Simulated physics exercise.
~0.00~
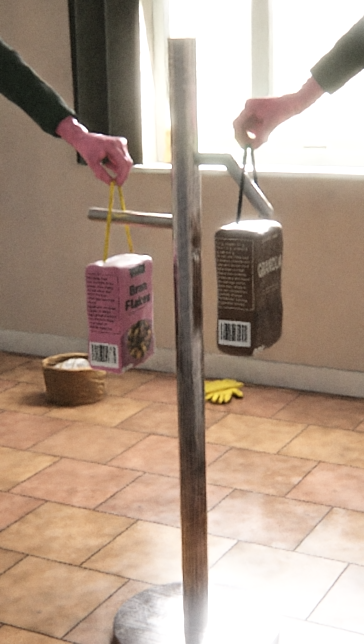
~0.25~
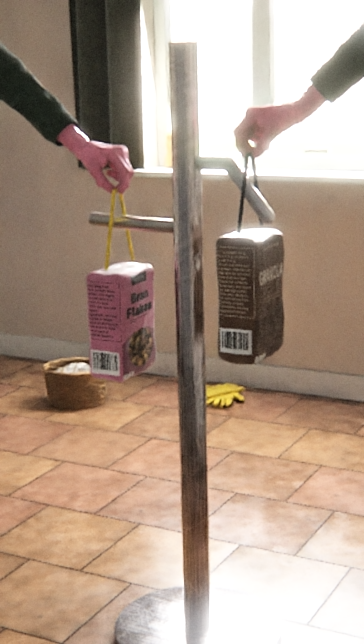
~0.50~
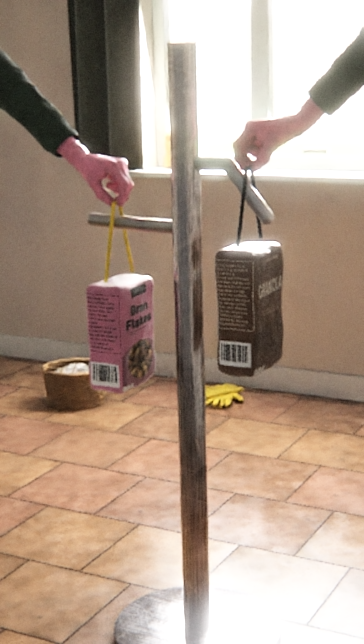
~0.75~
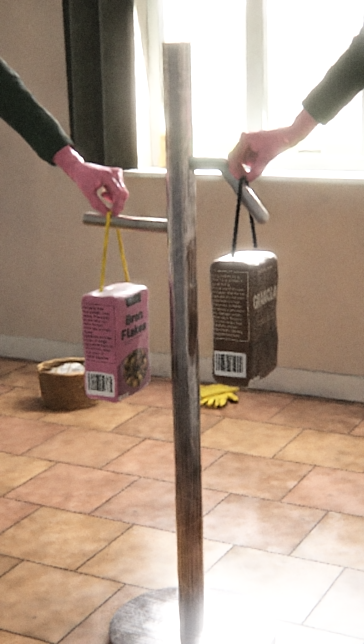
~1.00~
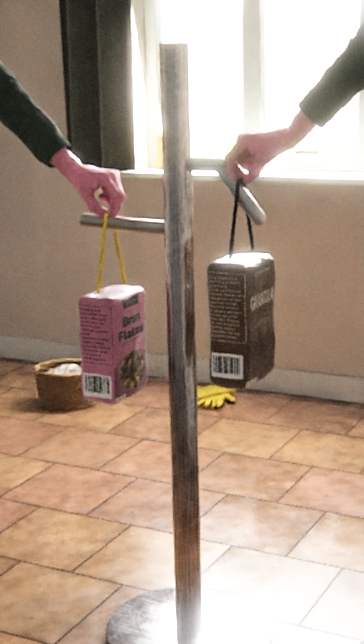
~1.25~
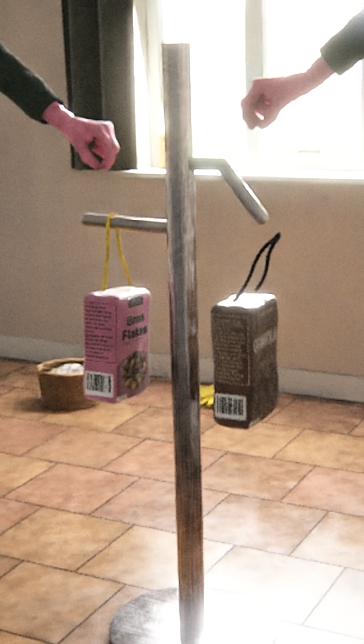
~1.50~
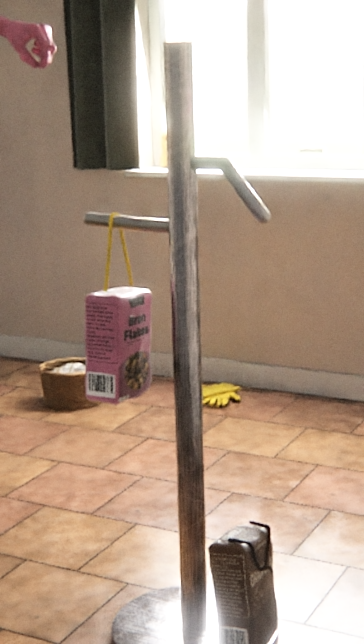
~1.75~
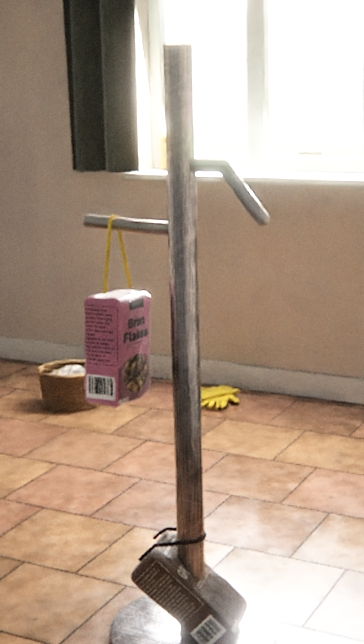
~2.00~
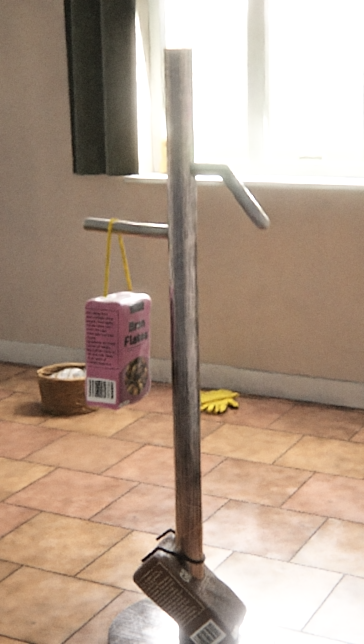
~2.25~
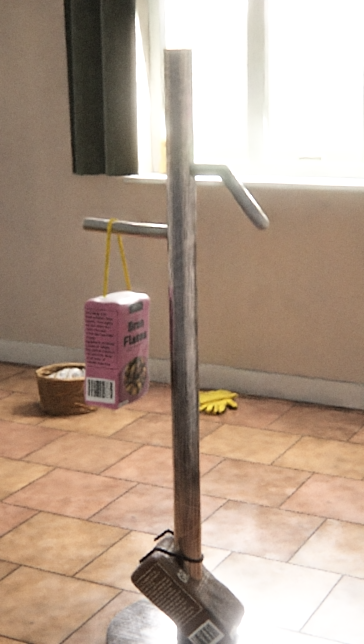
A pink sack and a brown sack were lowered by their loops toward two pegs on a post, and both hands let go; the pink one stayed hanging on the left, while the brown one dropped to the floor and ended leaning against the post.
